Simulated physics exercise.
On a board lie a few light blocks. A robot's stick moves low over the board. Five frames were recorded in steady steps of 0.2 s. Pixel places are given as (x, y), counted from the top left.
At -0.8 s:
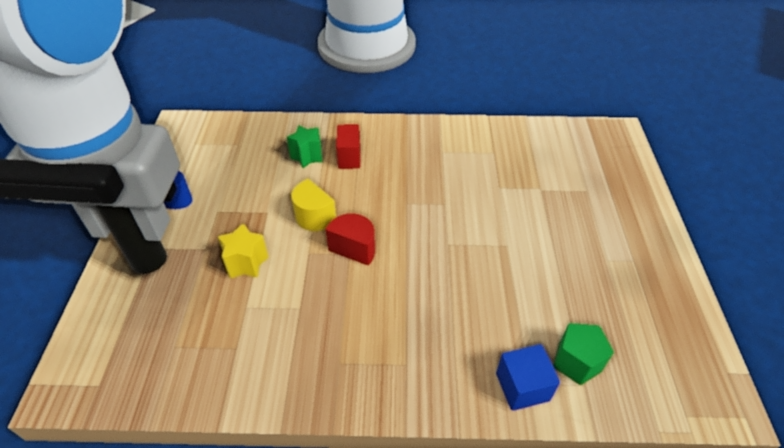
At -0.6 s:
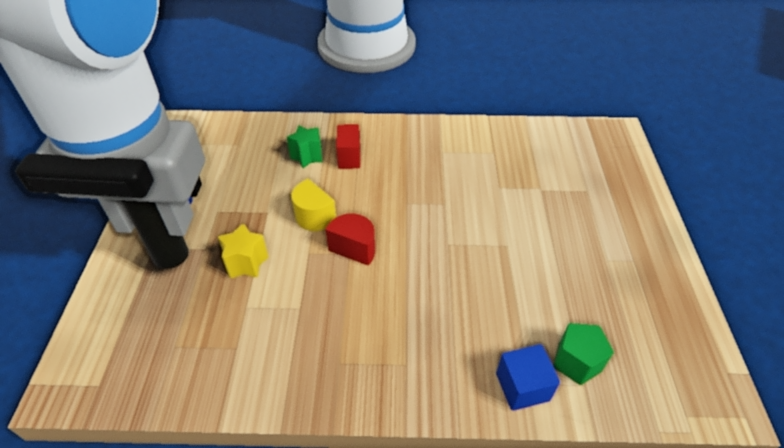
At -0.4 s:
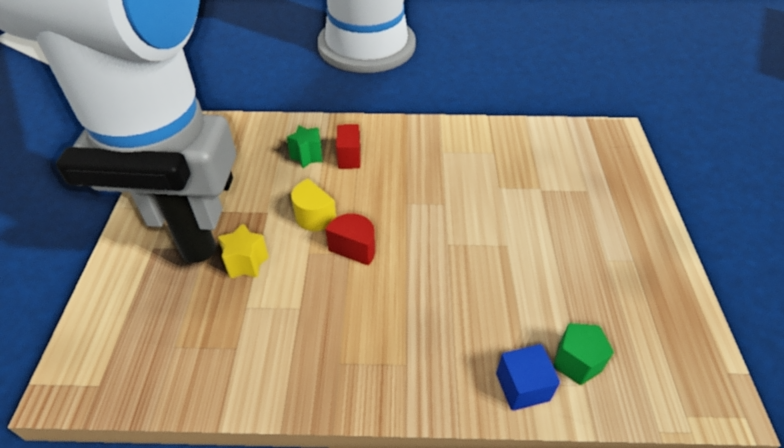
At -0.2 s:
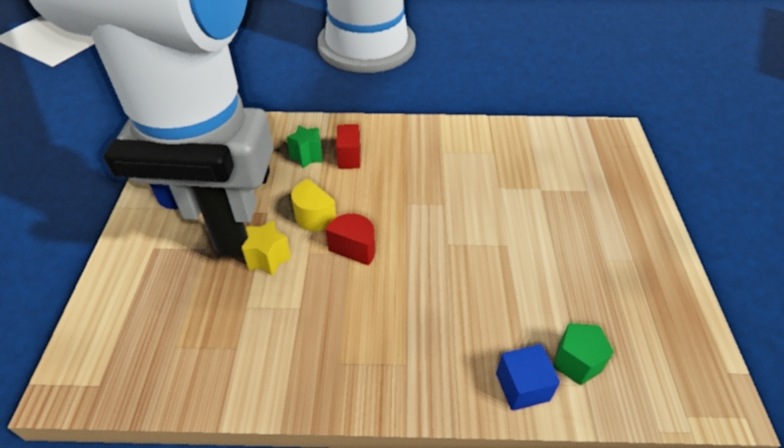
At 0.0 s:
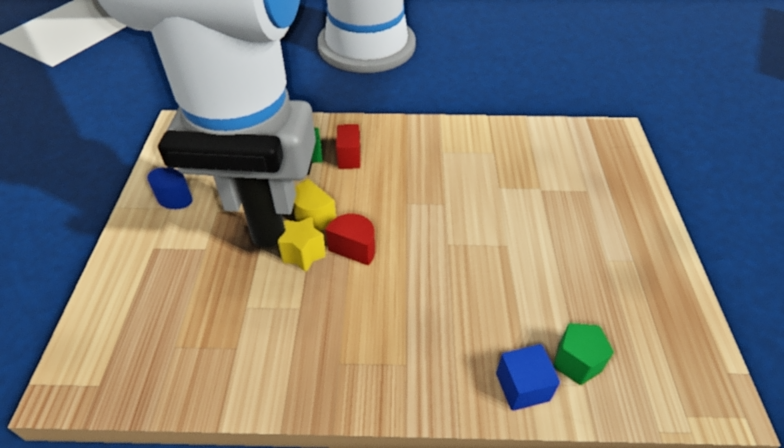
Robot arm sliding its black stick rightward over a wooden board, pushing a yellow star-shaped block toward yellow and red blocks.
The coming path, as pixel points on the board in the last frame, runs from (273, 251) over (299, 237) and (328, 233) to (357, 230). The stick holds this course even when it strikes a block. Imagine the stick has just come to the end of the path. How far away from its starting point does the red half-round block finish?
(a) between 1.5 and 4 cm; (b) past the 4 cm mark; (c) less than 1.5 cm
Correct choice: A.
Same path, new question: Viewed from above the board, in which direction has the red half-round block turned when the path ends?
Short answer: Counterclockwise.
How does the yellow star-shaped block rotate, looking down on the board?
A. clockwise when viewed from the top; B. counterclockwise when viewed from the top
That would be A.
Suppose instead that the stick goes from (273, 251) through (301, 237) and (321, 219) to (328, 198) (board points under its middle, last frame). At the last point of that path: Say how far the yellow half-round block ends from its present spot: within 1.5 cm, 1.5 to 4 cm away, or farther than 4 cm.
The yellow half-round block moves over 4 cm.
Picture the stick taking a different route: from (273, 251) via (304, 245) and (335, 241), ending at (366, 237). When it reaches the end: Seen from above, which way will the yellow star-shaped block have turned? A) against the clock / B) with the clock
B (with the clock)
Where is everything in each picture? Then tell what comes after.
In the first picture, stick's lower end at (149, 260); yellow star-shaped block at (240, 241); yellow half-round block at (310, 195); red half-round block at (353, 227).
In the second picture, stick at (171, 256); blocks still.
In the third picture, stick at (199, 250); blocks still.
In the fourth picture, stick at (232, 243); yellow star-shaped block at (263, 237).
In the fifth picture, stick at (269, 235); yellow star-shaped block at (300, 232); yellow half-round block at (310, 195); red half-round block at (353, 227).
The first path, step by step. Halfway along, stick at (311, 219); yellow star-shaped block at (326, 233), turned 50° clockwise; yellow half-round block at (321, 189), turned 30° anticlockwise; red half-round block at (372, 232), turned 15° anticlockwise.
At the end, stick at (356, 214); yellow star-shaped block at (333, 236), turned 85° clockwise; yellow half-round block at (325, 187), turned 45° anticlockwise; red half-round block at (378, 237), turned 40° anticlockwise.
